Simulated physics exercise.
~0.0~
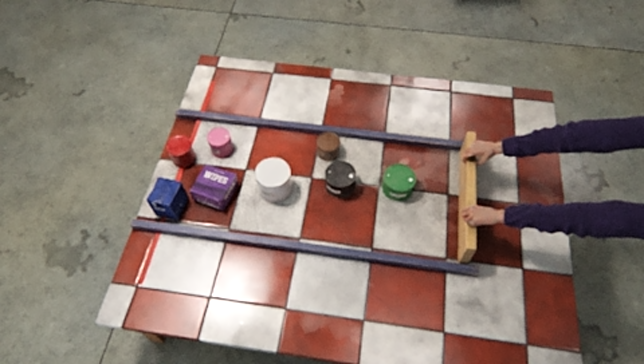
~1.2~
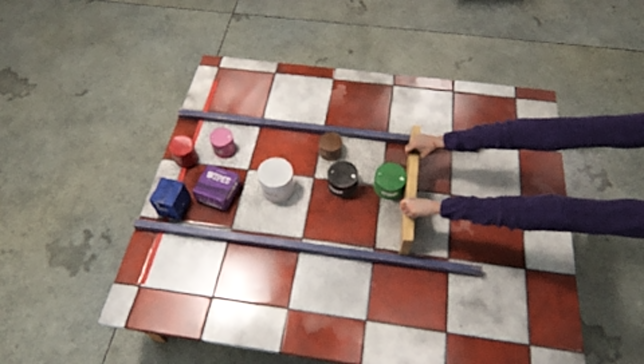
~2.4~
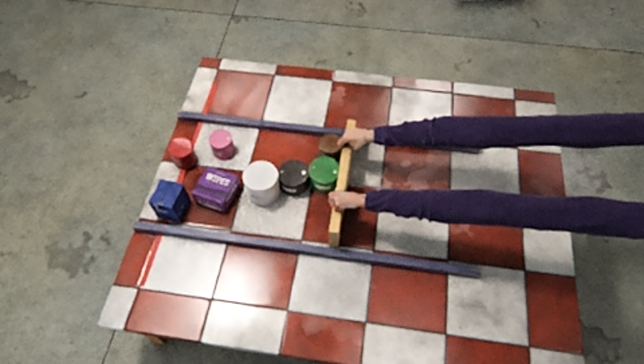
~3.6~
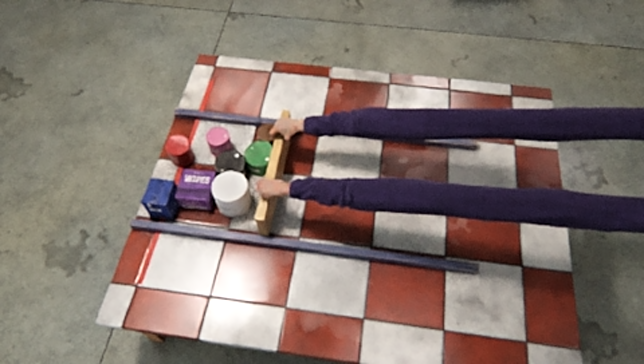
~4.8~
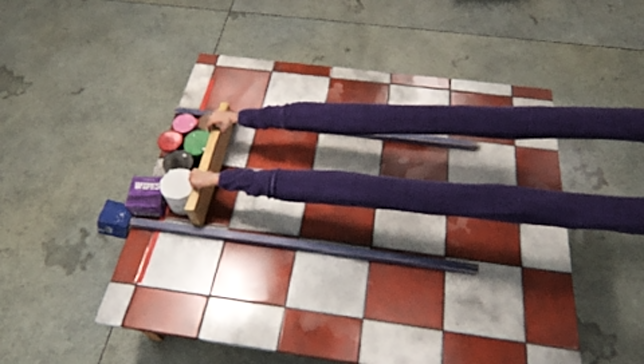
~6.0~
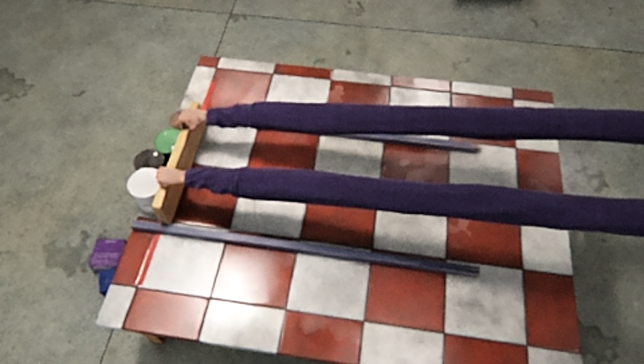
On a red and white checkered table, two purple-sleeved arms push a wooden plank leftward between two rails, gathering canisters and packages toward the left edge, until the purple box, blue box, red pail and pink canister go over while white, black and green canisters remain against the plank.
